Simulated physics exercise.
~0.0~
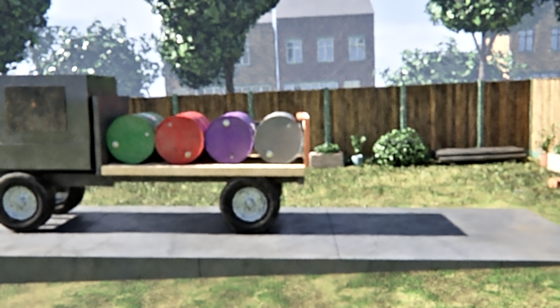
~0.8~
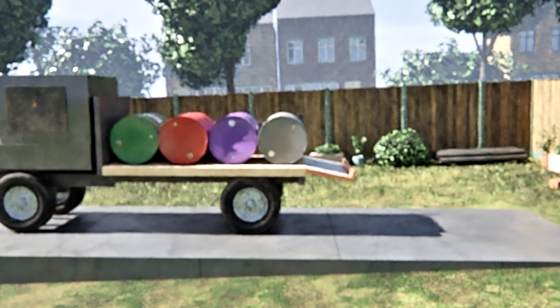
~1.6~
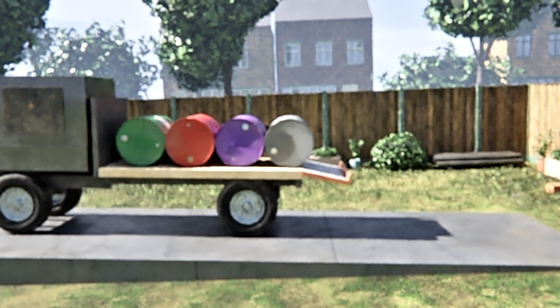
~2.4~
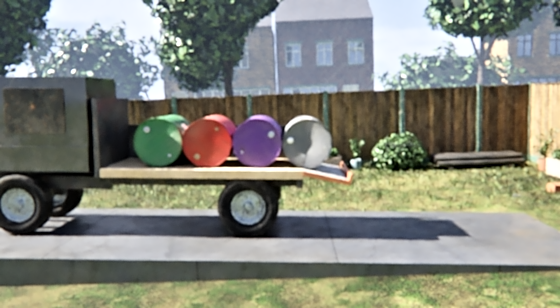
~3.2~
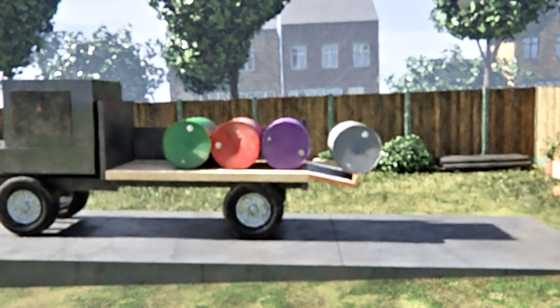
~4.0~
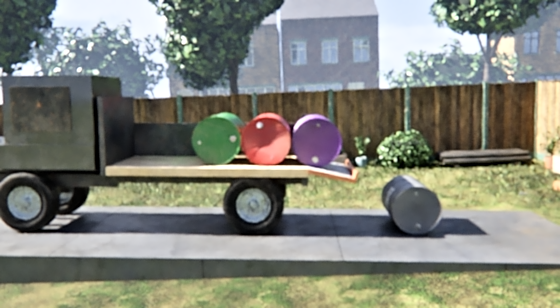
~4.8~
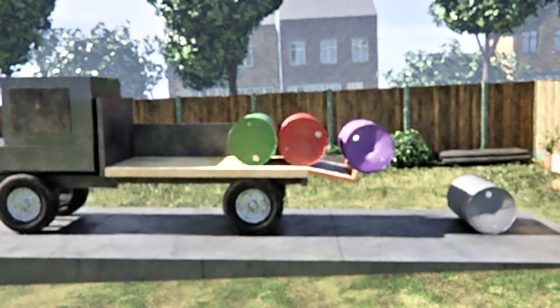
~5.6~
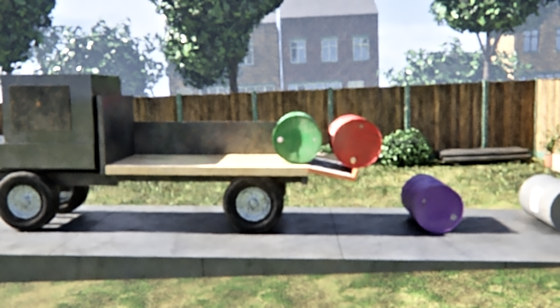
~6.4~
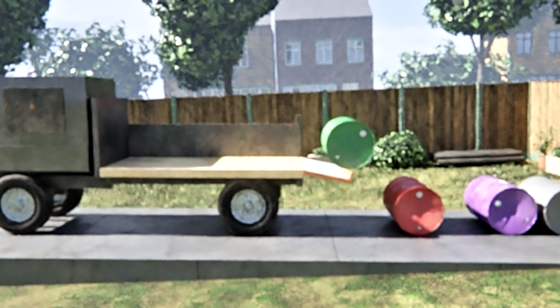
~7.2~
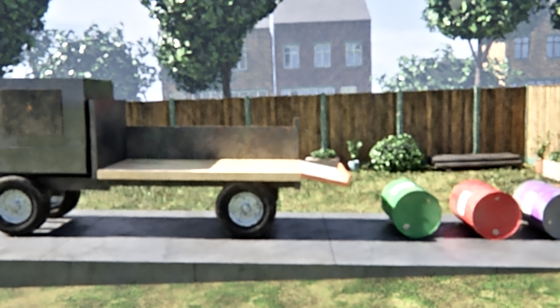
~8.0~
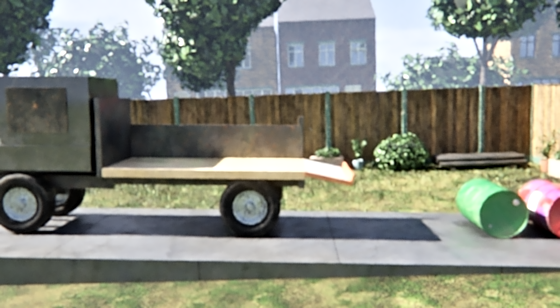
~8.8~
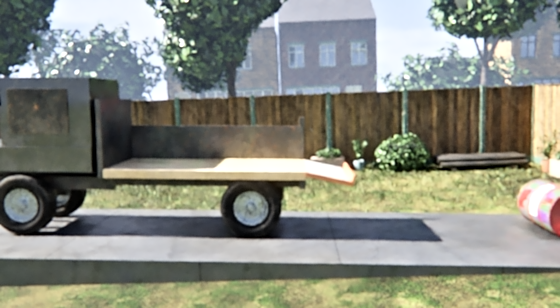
On a paved strip beside a fenced lawn, a flatbed truck's tailgate dropped, and the gray, purple, red and green drums rolled right, falling off one after another and rolling away, leaving the bed empty with drums at the far right edge.
